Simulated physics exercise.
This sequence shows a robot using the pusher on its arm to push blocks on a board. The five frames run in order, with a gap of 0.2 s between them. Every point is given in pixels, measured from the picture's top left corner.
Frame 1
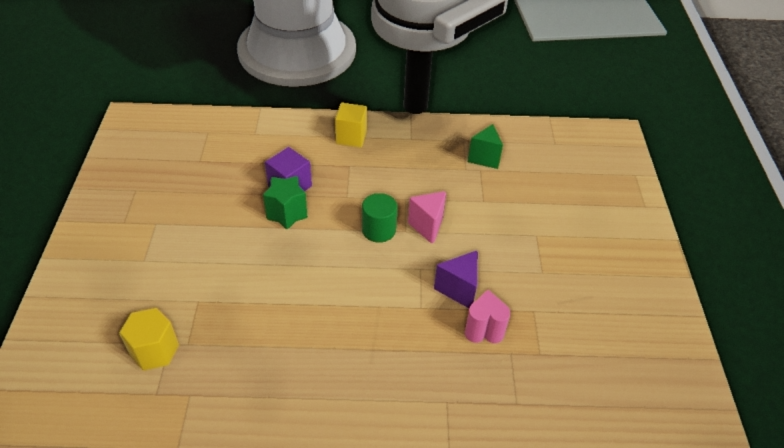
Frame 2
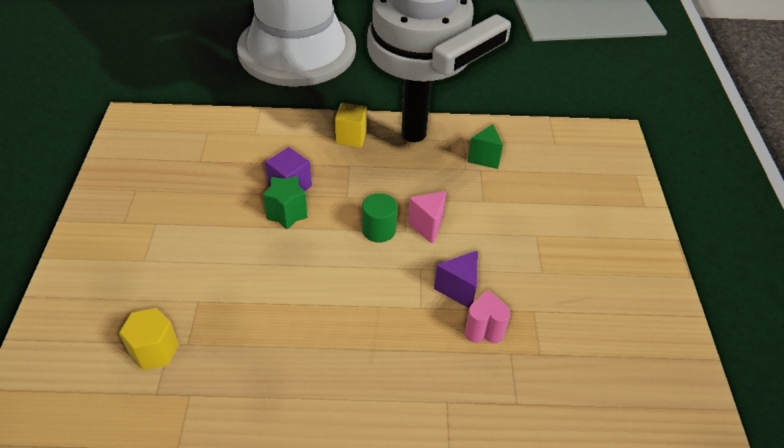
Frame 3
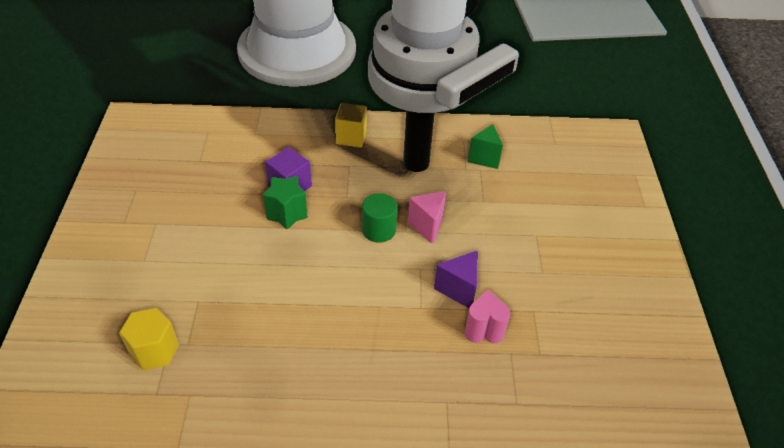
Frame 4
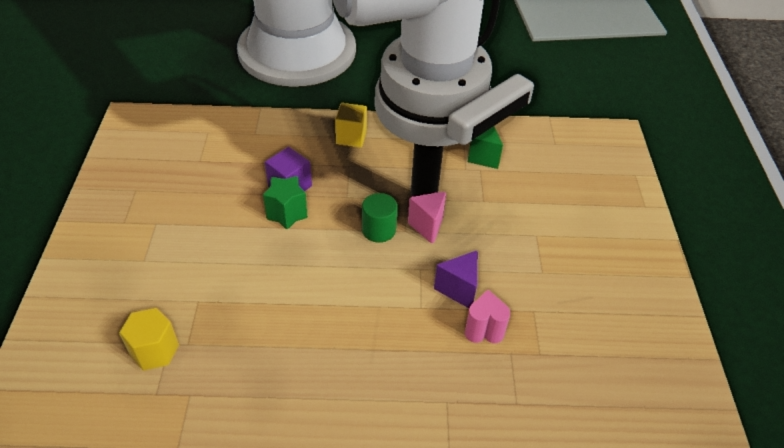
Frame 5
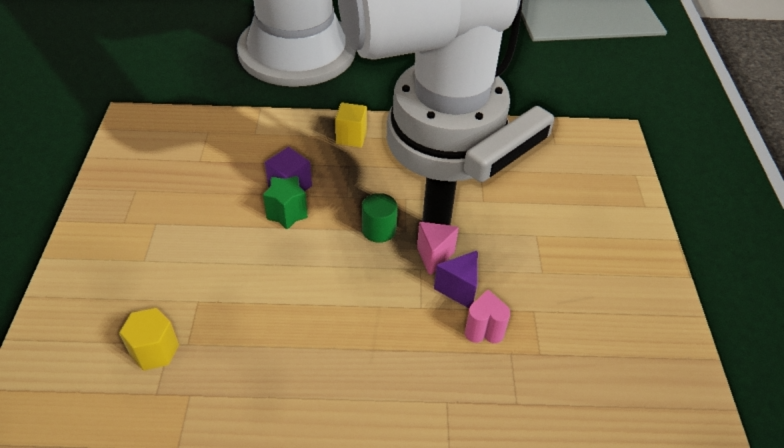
Robot arm lowering its black pusher down a wooden board of coloured blocks, nudging the pink triangular block toward the purple one.
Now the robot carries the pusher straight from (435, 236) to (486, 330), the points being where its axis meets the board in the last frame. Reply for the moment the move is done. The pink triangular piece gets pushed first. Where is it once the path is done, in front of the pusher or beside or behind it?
It lies beside or behind the pusher.
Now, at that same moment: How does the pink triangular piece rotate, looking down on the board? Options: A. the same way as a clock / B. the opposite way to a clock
My answer is option A.
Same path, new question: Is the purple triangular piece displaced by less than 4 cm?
I believe not.
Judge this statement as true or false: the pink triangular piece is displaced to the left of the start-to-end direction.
Answer: False.
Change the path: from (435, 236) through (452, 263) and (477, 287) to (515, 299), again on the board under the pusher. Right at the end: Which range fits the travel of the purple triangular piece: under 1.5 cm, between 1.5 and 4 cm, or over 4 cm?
It's set to move 1.5-4 cm.
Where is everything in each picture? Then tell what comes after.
Tip of the pusher (416, 107), middles of tops, green circle (380, 205), pink triangular piece (430, 202), purple triangular piece (463, 266), pink heart-shaped block (490, 307), in the first picture.
Pusher (414, 134), nothing pushed, in the second picture.
Pusher (416, 163), nothing pushed, in the third picture.
Pusher (424, 193), nothing pushed, in the fourth picture.
Pusher (436, 224), green circle (380, 205), pink triangular piece (437, 233), purple triangular piece (463, 266), pink heart-shaped block (490, 307), in the fifth picture.
On the path given first. One third of the way, pusher (452, 253); pink triangular piece (442, 261), turned 15° clockwise; purple triangular piece (466, 275).
Two thirds of the way, pusher (470, 285); pink triangular piece (447, 284), turned 50° clockwise; purple triangular piece (481, 304), turned 25° anticlockwise; pink heart-shaped block (502, 334), turned 35° clockwise.
At the end, pusher (489, 319); green circle unmoved; pink triangular piece (447, 286), turned 60° clockwise; purple triangular piece (499, 336); pink heart-shaped block (506, 368), turned 75° clockwise.
